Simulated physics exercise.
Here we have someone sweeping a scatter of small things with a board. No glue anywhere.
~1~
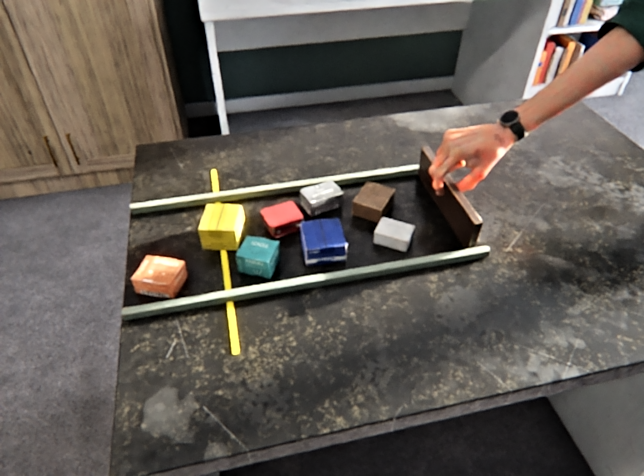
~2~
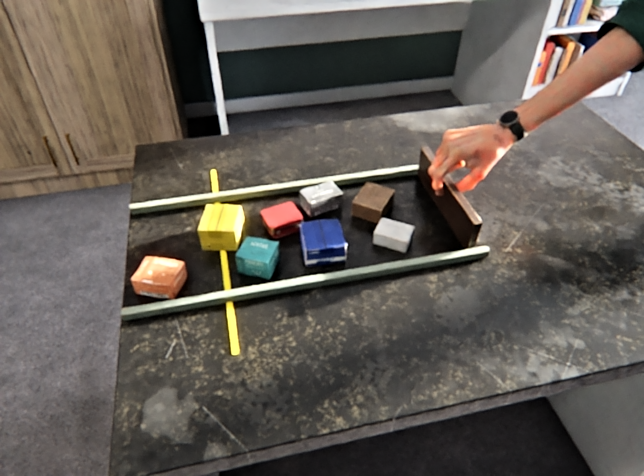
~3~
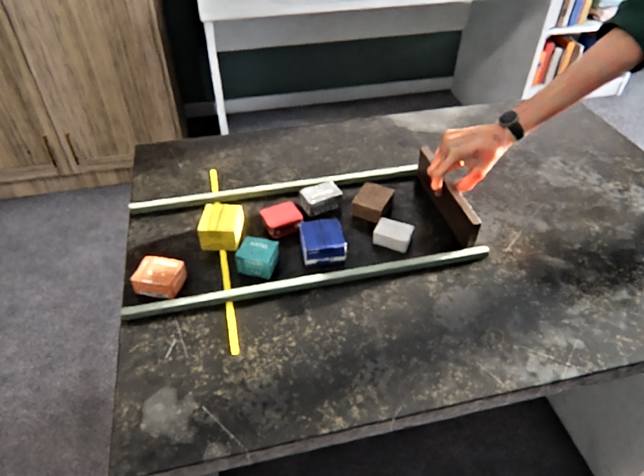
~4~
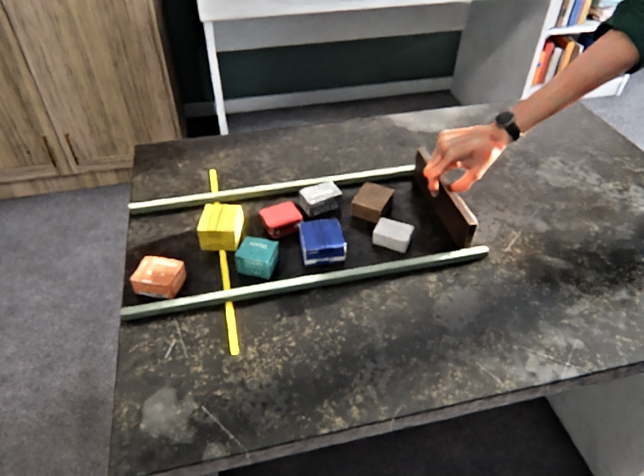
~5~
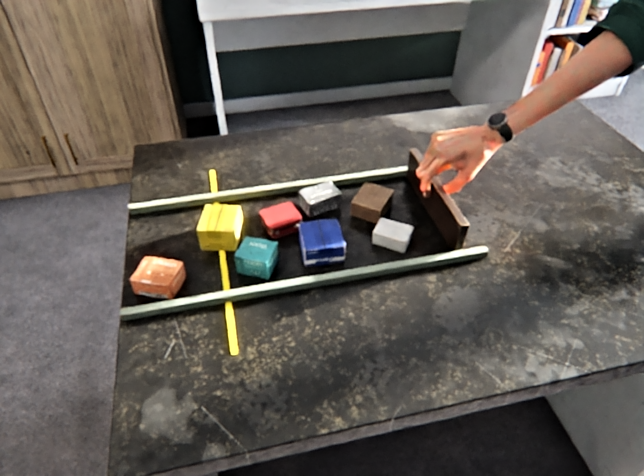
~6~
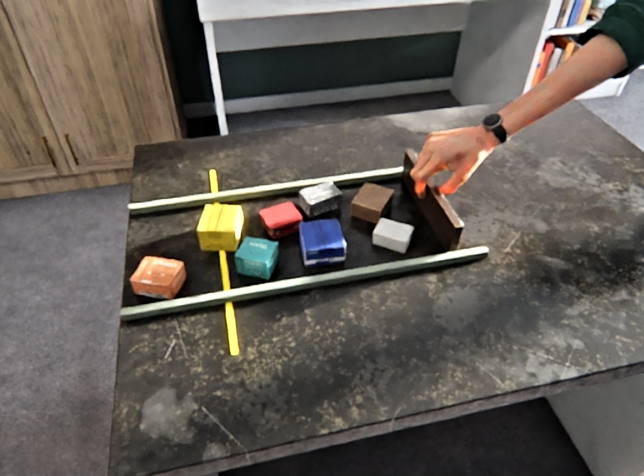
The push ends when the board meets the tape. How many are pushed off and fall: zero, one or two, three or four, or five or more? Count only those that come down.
The number that fall off is one or two.
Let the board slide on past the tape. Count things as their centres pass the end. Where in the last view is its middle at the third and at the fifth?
Its middle is around (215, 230) and later (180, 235).
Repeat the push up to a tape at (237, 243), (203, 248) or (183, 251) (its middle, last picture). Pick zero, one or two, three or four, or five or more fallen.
In that order: Just one or two; either three or four; either three or four.
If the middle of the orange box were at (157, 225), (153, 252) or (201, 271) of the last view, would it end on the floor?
Place by place, it tumbles off; drops off; comes down.
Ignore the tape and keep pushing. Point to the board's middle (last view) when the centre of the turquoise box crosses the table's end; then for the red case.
At (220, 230) for the turquoise box; at (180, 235) for the red case.
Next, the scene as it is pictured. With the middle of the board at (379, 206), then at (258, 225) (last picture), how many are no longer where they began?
3 and 8.
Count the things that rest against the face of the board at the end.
The number is 3.
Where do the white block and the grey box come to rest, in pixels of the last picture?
First (206, 276), then (197, 212).
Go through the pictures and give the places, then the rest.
In the first frame, orange box (160, 277); yellow box (223, 227); turquoise box (259, 257); board (447, 196); tape (223, 244).
In the second frame, yellow box (222, 228); brown block (373, 203).
In the third frame, turquoise box (258, 257); red case (282, 221).
In the fourth frame, orange box (159, 277); blue box (322, 242).
In the fifth frame, yellow box (221, 228); white block (393, 235).
In the sixth frame, orange box (159, 278); yellow box (221, 228); turquoise box (257, 258); board (429, 199); tape (222, 245).
A little later, none off yet; orange box at rest near (159, 278); yellow box at rest near (221, 228); turquoise box at rest near (257, 258).
Next, none off yet; orange box moving near (149, 278); yellow box shifted a little near (202, 229); turquoise box shifted well along near (192, 267).
When it is over, the number that fall off is one or two; down, orange box.
